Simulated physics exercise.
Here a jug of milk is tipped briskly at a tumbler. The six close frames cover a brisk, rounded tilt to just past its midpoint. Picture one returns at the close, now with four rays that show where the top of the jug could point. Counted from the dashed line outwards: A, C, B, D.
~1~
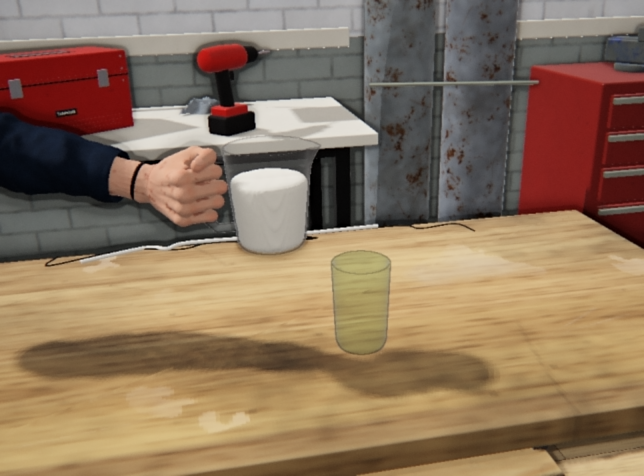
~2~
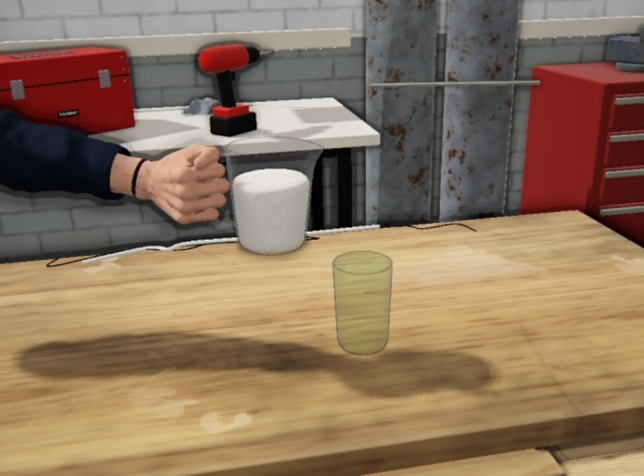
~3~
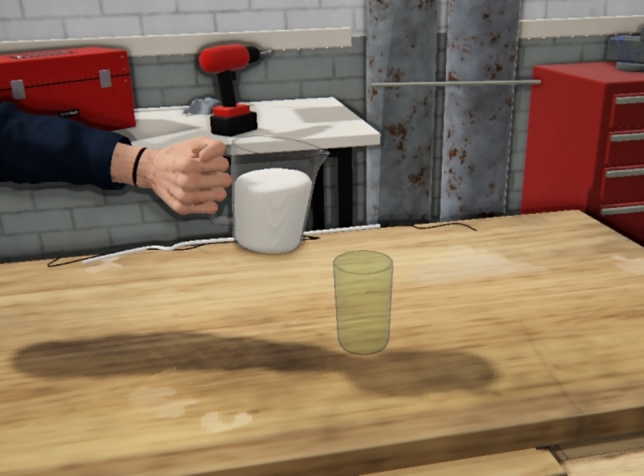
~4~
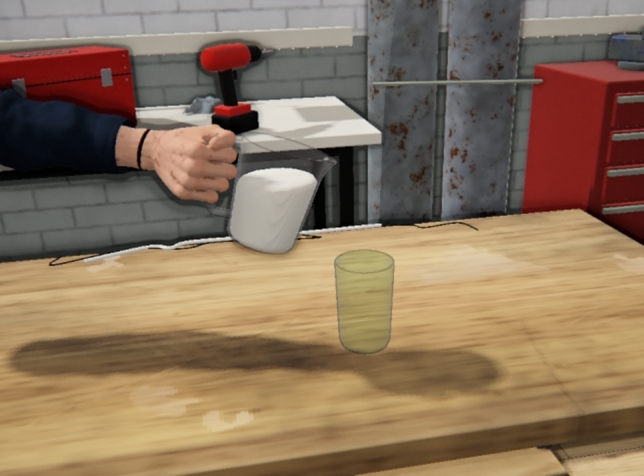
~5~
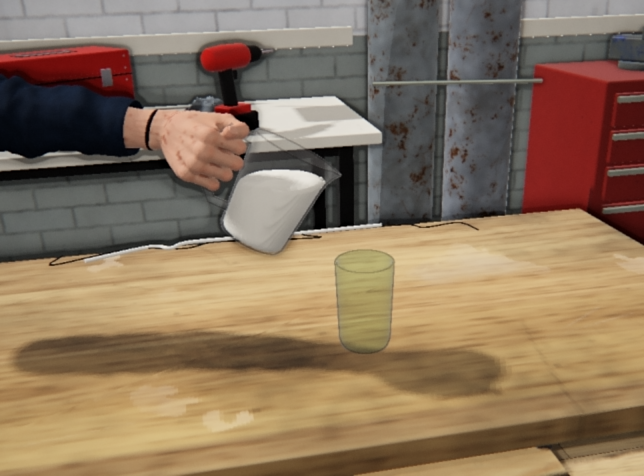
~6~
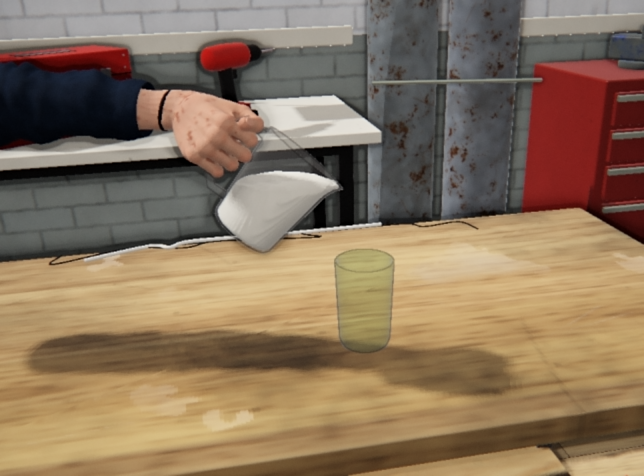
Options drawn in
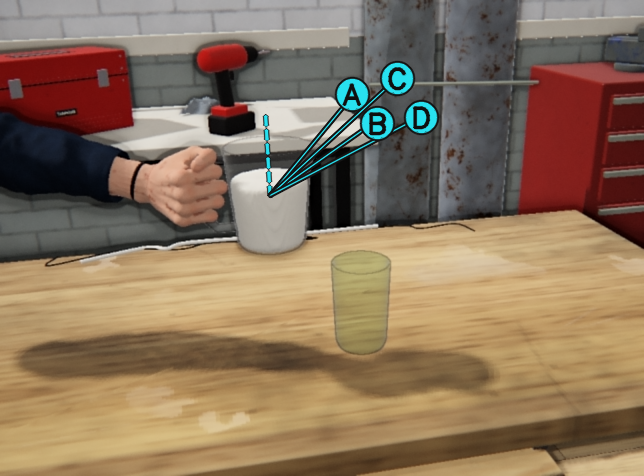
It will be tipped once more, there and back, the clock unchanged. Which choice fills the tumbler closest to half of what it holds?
D works best here.
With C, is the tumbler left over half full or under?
Under.
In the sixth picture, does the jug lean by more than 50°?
No, it does not.
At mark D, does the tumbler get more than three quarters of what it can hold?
No, less.
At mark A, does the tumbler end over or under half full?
Under half.
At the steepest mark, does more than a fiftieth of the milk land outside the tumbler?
No, it does not.
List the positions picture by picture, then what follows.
The first frame shows upright, lip at (319, 145); rim of the tumbler round (361, 261); nothing has left yet.
The second frame shows tipped about 2°, lip at (322, 147); nothing has left yet.
The third frame shows tipped about 8°, lip at (327, 152); nothing has left yet.
The fourth frame shows tipped about 18°, lip at (335, 161); nothing has left yet.
The fifth frame shows tipped about 30°, lip at (340, 173); nothing has left yet.
The sixth frame shows tipped about 42°, lip at (341, 187); nothing has left yet.
In cyan, A at (342, 108); B at (361, 130); C at (384, 89); D at (406, 124).
With A, the tumbler ends with about 5 % of what it can hold.
With B, the tumbler ends with about 30 % of what it can hold.
With C, the tumbler ends with about 15 % of what it can hold.
With D, the tumbler ends with about 50 % of what it can hold.
